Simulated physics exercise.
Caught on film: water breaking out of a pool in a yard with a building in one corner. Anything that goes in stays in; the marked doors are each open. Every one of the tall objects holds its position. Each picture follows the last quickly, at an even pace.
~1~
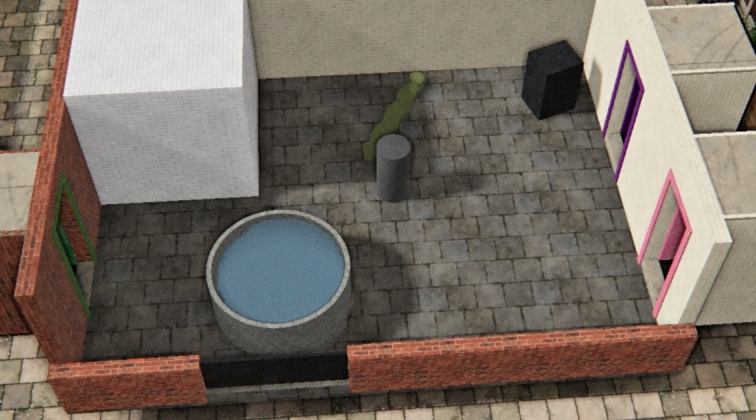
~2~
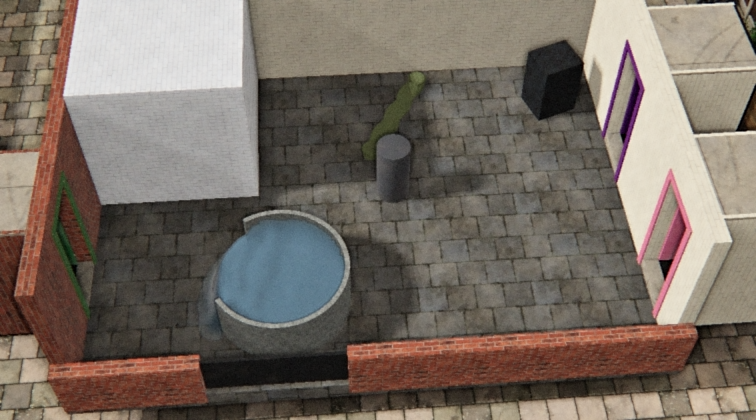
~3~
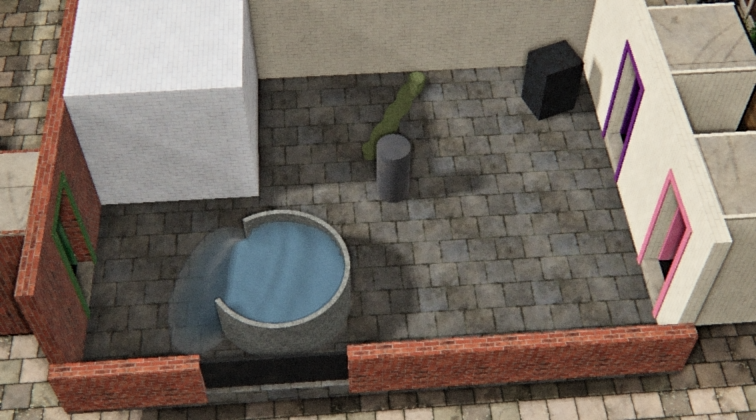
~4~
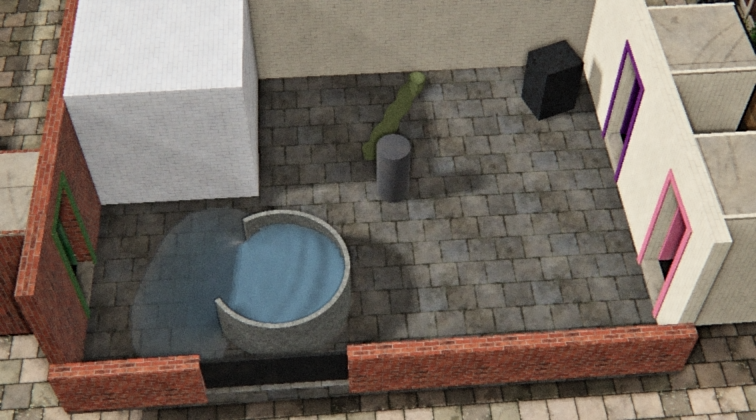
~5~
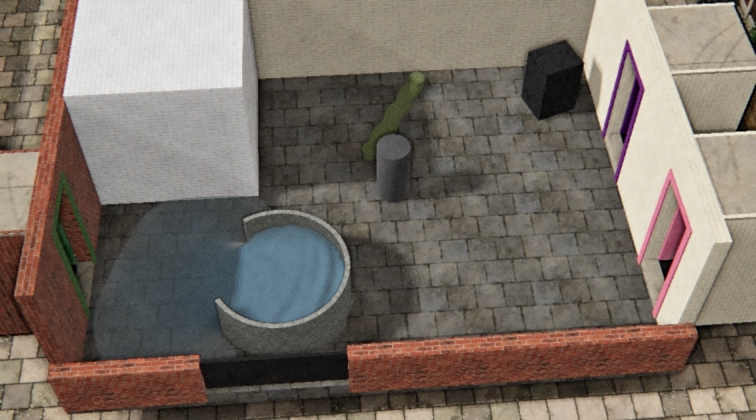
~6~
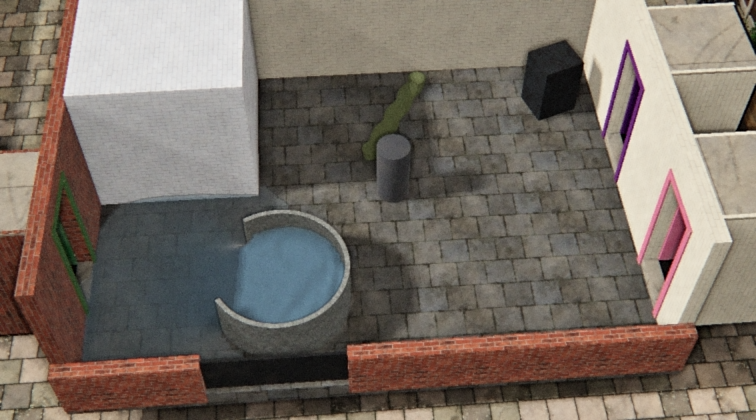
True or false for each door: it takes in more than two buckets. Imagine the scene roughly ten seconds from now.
For the pink door, false; for the green door, true; for the purple door, false.
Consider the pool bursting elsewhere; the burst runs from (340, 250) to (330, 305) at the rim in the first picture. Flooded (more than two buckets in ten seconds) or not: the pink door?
Result - the pink door clears the line.
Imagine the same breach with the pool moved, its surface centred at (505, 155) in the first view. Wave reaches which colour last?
The pink-painted one.
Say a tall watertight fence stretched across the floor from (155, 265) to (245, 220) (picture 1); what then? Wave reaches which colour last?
My pick is the purple-painted one.
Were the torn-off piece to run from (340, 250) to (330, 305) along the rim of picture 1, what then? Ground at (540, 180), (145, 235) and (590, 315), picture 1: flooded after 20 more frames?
The three spots, in order, are inundated, spared and inundated.
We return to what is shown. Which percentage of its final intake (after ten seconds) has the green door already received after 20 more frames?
Roughly 85 %.
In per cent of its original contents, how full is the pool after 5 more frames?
About 48 %.
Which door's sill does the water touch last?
I pick the purple-painted one.
A moment on, water covers 20 % of the floor; the pink door not reached, the green door far over two buckets in, the purple door not reached.
Next, water covers 20 % of the floor; the pink door not reached, the green door far over two buckets in, the purple door not reached.
Then, water covers 30 % of the floor; the pink door not reached, the green door far over two buckets in, the purple door not reached.
Later, water covers 65 % of the floor; the pink door not reached, the green door far over two buckets in, the purple door not reached.
In the end, water covers 85 % of the floor; the pink door wet at the sill, nothing in, the green door far over two buckets in, the purple door wet at the sill, nothing in.
